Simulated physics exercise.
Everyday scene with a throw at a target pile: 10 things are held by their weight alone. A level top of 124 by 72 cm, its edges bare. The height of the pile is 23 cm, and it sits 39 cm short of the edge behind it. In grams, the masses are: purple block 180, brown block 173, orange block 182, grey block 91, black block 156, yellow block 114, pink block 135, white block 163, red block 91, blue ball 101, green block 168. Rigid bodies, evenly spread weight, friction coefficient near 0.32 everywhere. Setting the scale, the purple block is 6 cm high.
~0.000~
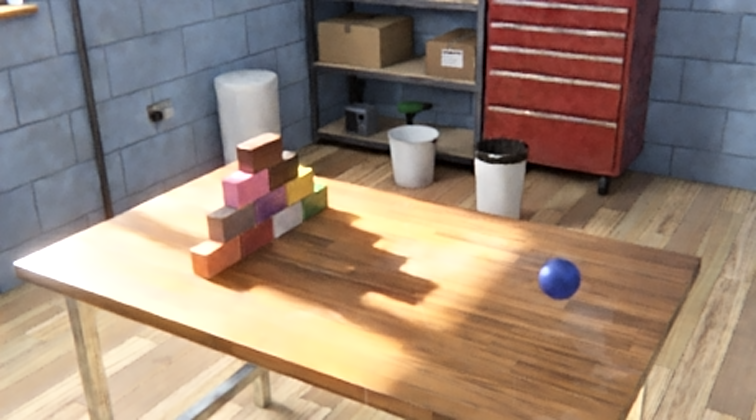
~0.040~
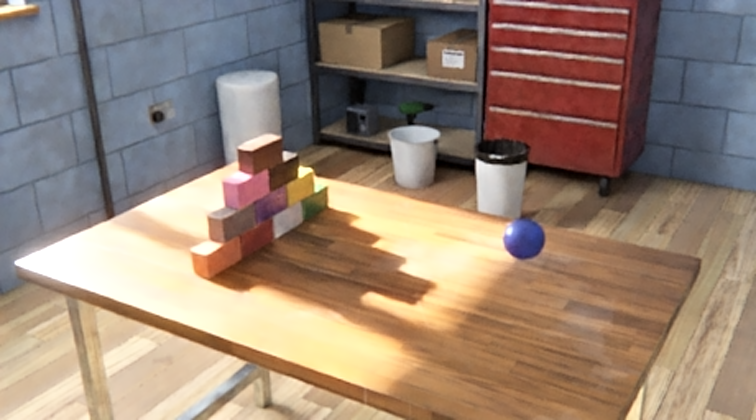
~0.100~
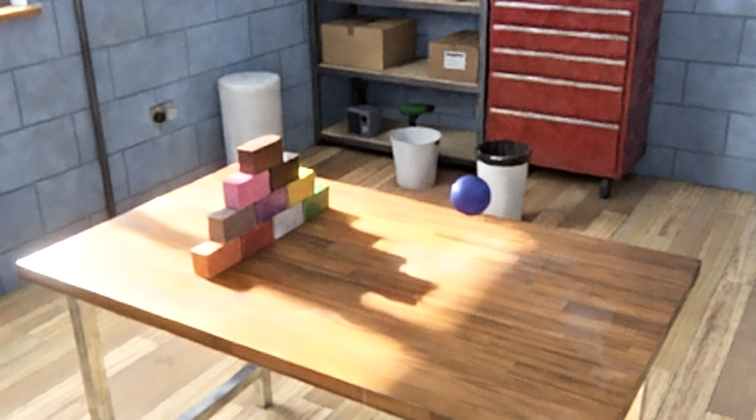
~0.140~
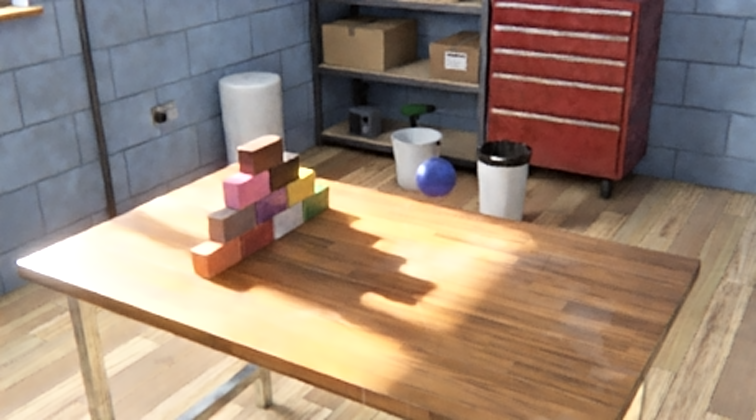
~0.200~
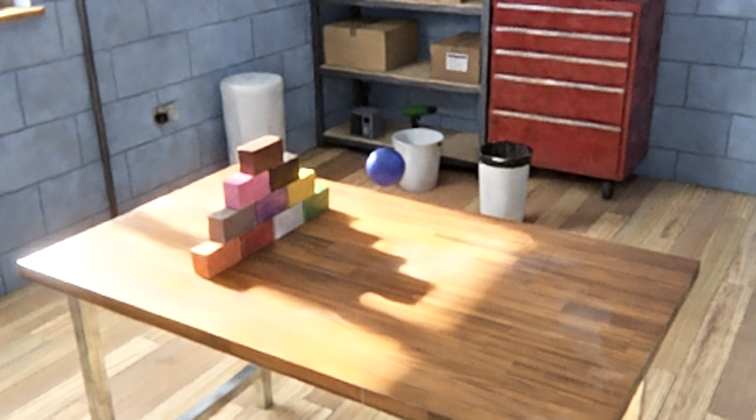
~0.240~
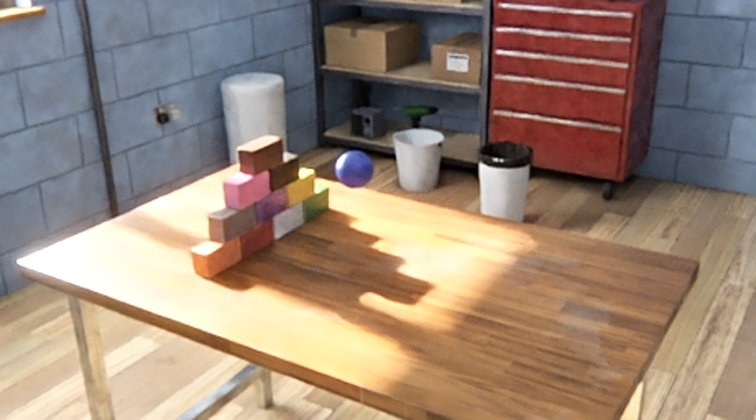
A blue ball sailed leftward through the air above a wooden table, rising and then levelling off as it neared a stepped stack of colourful blocks, which stayed still.
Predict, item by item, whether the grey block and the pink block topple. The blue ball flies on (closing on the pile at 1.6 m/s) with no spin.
The grey block does not go over, the pink block does not go over.
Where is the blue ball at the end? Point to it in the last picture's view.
Around (258, 241).
By 0.34 s, gap 7 cm; blue ball near (286, 209).
By 0.44 s, blue ball near (257, 244).
When it is over (1.0 s), all 10 within 4 cm of the start. End places, in pixels of the last picture, grey block near (228, 220), pink block near (246, 187).
